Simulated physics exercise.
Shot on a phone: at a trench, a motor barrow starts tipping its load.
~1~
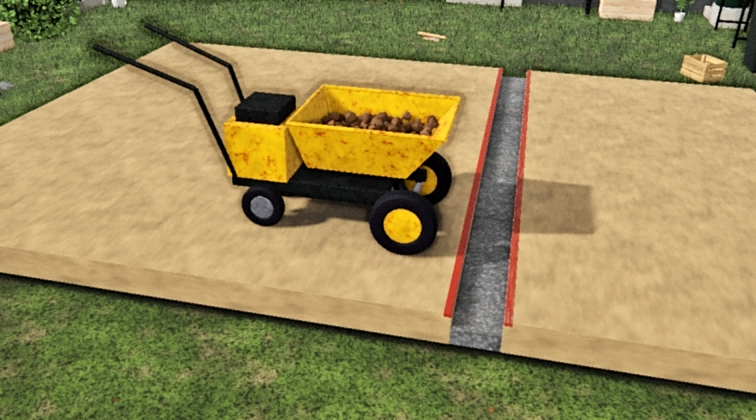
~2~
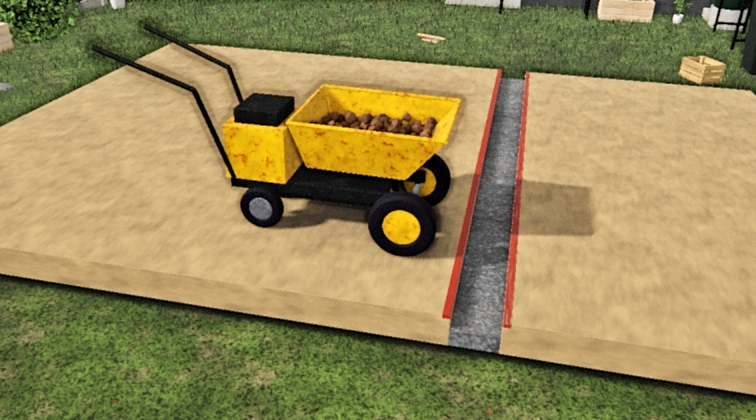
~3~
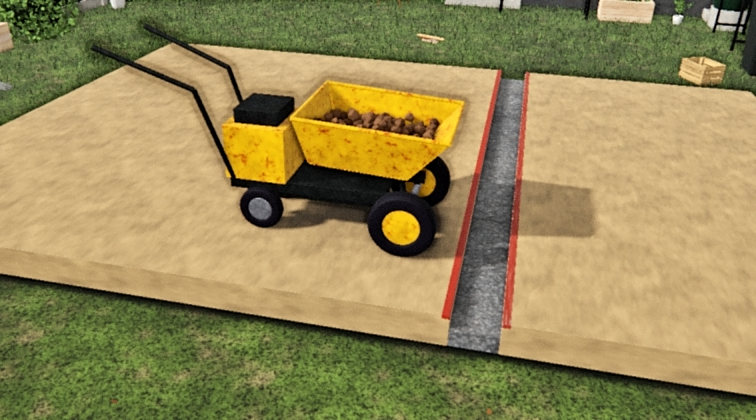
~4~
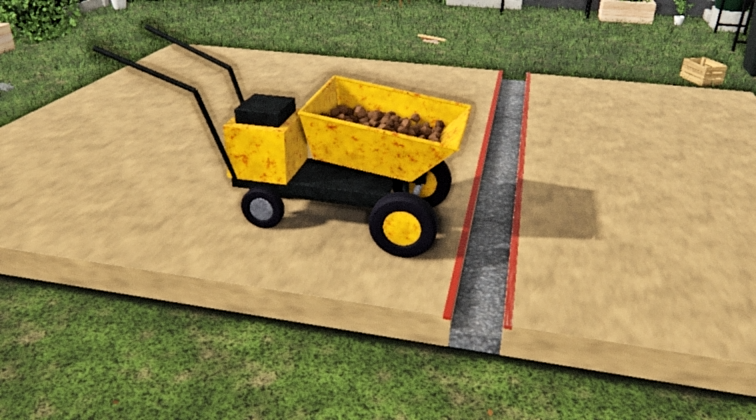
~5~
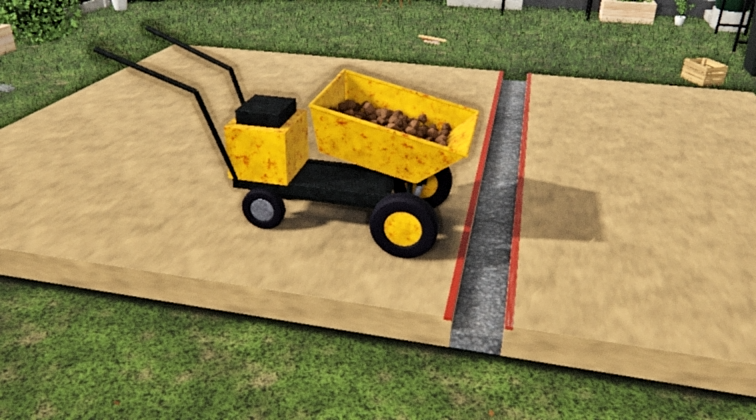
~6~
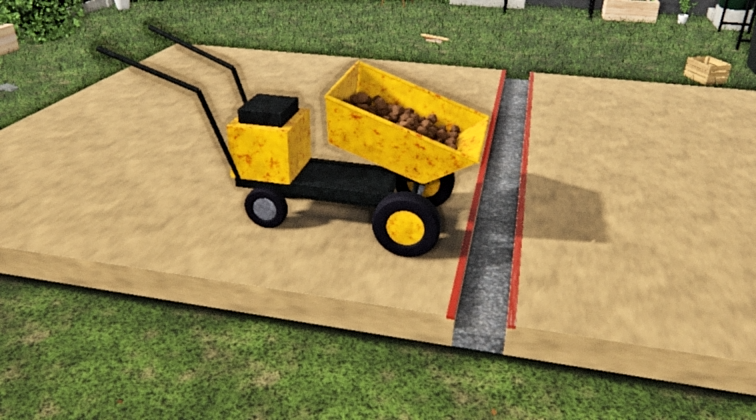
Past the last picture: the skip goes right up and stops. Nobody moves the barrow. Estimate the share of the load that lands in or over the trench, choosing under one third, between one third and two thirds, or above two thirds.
The share is under one third.
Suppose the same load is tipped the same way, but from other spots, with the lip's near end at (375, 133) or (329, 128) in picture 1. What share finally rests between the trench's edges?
Position 1 near 60 %, position 2 near 30 %.
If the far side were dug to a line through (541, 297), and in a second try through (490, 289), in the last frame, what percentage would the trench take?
For the first it's 40 per cent, for the second 0 per cent.
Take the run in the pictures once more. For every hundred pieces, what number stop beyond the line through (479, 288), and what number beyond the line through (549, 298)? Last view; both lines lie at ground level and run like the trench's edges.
Around 70 per cent for the first, and 40 per cent for the second.
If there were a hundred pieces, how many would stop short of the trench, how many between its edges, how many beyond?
Roughly short 0 per cent, between 5 per cent, beyond 70 per cent.
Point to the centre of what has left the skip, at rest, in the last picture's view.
At about (557, 241), give or take.
Soon, skip tipped steeply; all in the skip.
A while on, skip tipped right over; about half in the skip; a stray few in or heaped over the trench; about a third beyond it; a stray few falling.
Towards the end, skip tipped right over; about a quarter in the skip; a small part in or heaped over the trench; about two thirds beyond it.
Finally, skip tipped right over; about a quarter in the skip; a small part in or heaped over the trench; about two thirds beyond it.
